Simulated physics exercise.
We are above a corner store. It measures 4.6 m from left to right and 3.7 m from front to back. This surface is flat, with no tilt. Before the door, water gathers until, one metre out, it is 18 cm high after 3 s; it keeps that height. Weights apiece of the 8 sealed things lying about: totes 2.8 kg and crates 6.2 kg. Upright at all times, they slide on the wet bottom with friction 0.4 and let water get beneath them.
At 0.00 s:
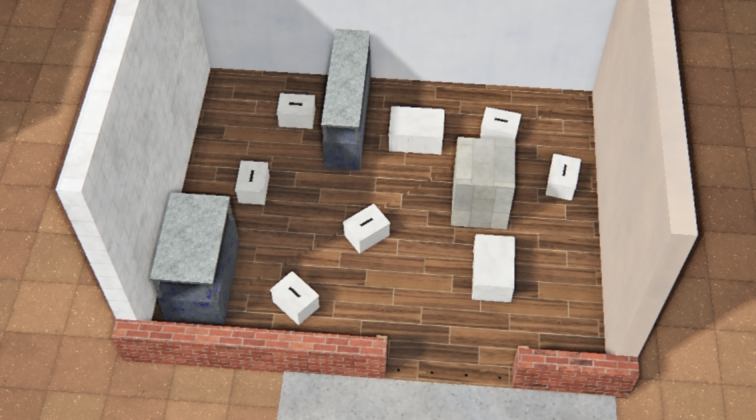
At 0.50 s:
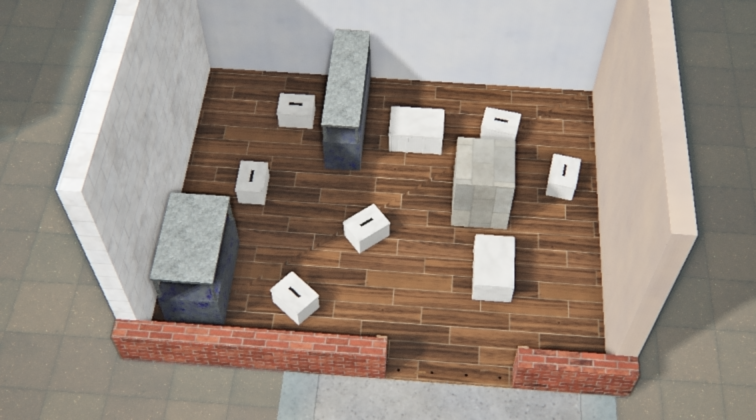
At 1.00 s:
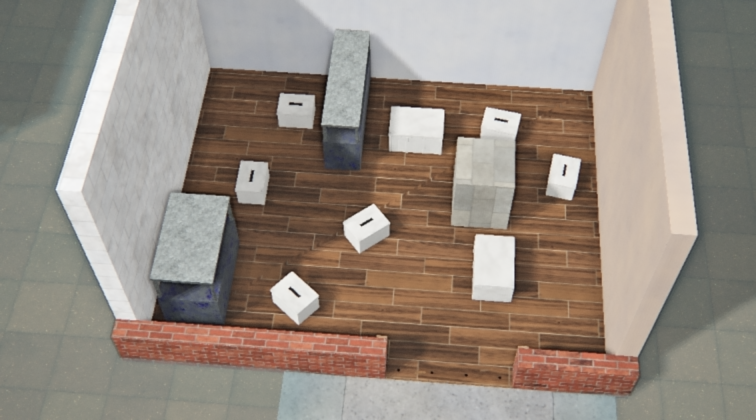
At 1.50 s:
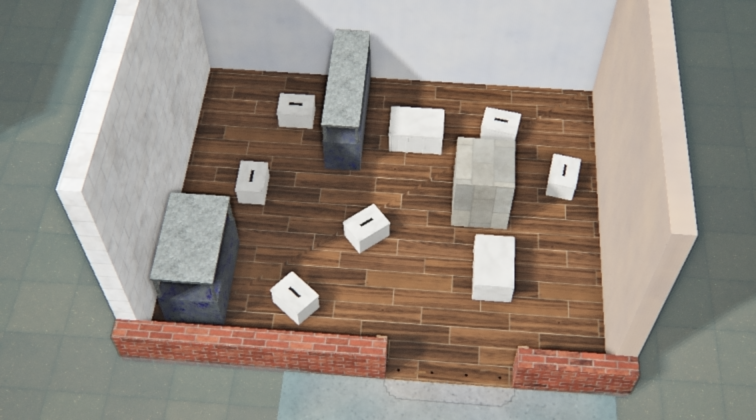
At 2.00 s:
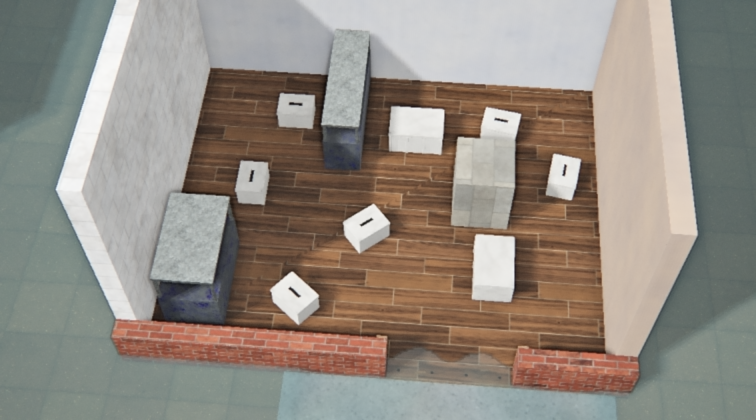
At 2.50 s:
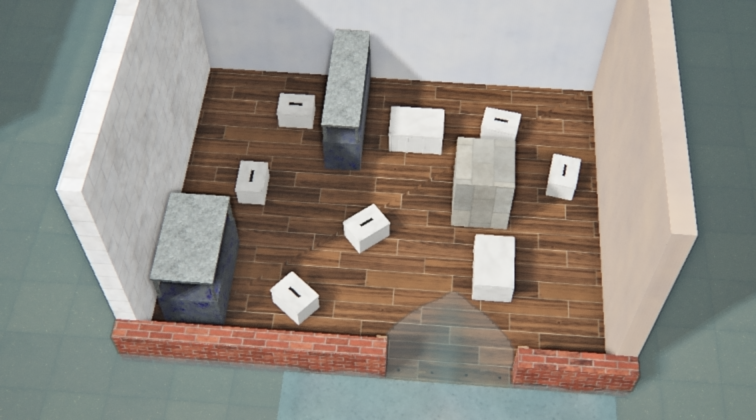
At first, white boxes and taller grey-topped blocks stand on the dry wooden floor of a walled room, with brown paving outside. Water then covers the paving, turning it grey and then blue-green, before a thin sheet slips through the front doorway onto the floorboards, while the boxes stay still.
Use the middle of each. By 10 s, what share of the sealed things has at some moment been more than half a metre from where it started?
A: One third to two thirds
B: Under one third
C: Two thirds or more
Option C: Two thirds or more.
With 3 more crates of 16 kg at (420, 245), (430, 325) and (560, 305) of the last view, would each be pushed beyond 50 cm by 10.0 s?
Well, it goes above, above, below.
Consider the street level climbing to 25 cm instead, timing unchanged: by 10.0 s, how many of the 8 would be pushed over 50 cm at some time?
In that case the number is 7.
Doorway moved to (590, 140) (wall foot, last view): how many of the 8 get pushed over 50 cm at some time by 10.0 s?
Then 5 of them would.
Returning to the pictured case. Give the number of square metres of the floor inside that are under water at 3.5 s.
Wet area: Approx. 3.0 m2.
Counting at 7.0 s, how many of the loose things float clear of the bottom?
At that point I count 5.
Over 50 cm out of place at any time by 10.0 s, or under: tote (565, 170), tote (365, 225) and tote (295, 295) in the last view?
Result, in order: Exceeded / exceeded / stayed within.
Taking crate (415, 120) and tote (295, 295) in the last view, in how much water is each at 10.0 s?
First roughly 10 cm, second roughly 1 cm.
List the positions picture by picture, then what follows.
The first frame shows a tote at (501, 121) rests on the ground; a tote at (252, 176) rests on the ground; 0.0 m2 under water; 0 of 8 have shifted.
The second frame shows a tote at (501, 121) rests on the ground; a tote at (252, 176) rests on the ground; water covers 0.0 m2; 0 of 8 have shifted.
The third frame shows a tote at (501, 121) rests on the ground; a tote at (252, 176), on the bottom; 0.0 m2 under water; 0 of 8 have shifted.
The fourth frame shows a tote at (501, 121) rests on the ground; a tote at (252, 176), on the bottom; 0.0 m2 under water; 0 of 8 have shifted.
The fifth frame shows a tote at (501, 121) rests on the ground; a tote at (252, 176), on the bottom; water covers 0.1 m2; 0 of 8 have shifted.
The sixth frame shows a tote at (501, 121), on the bottom; a tote at (252, 176) rests on the ground; 0.7 m2 under water; 0 of 8 have shifted.
After 3.5 s 0 of 8 are over 50 cm from their spots; 0 afloat.
After 4.5 s 2 of 8 are over 50 cm from their spots; 0 afloat.
After 7.0 s 5 of 8 are over 50 cm from their spots; 5 afloat.
After 10.0 s 5 of 8 are over 50 cm from their spots, and 6 have been at some point; 7 afloat.
